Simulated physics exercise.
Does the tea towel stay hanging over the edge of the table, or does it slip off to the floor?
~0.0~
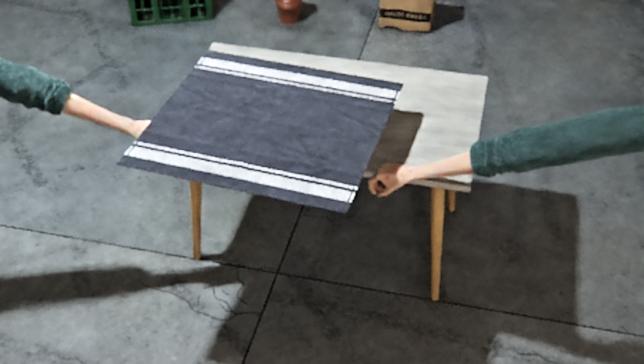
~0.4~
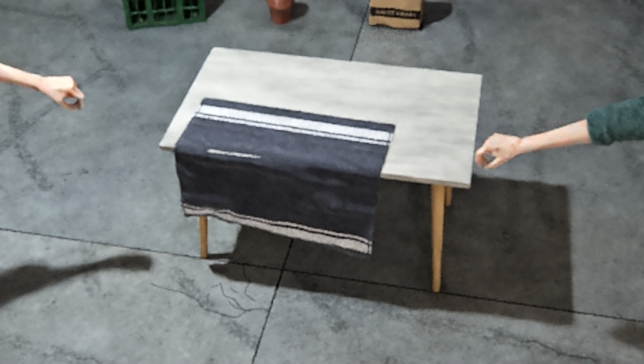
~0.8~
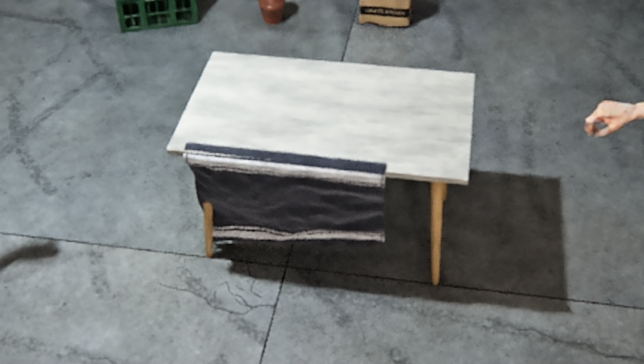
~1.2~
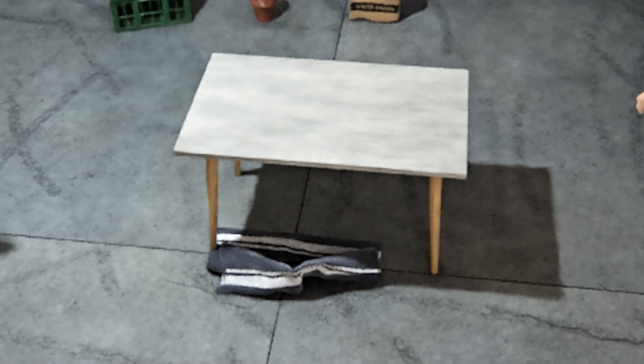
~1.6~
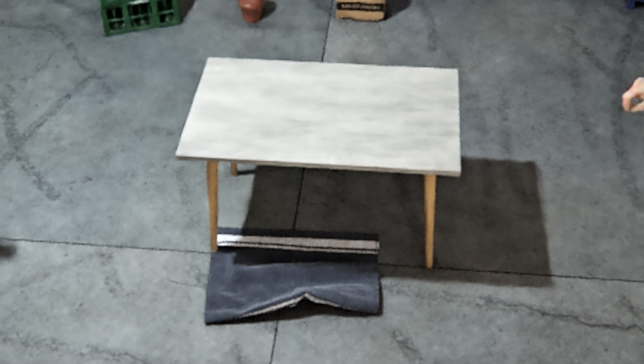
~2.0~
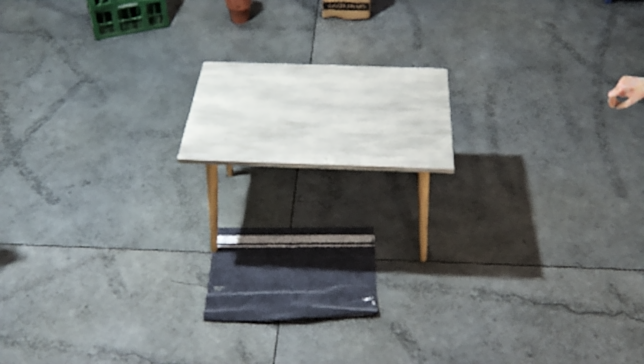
It slips off the front edge of the table and ends up lying on the floor.
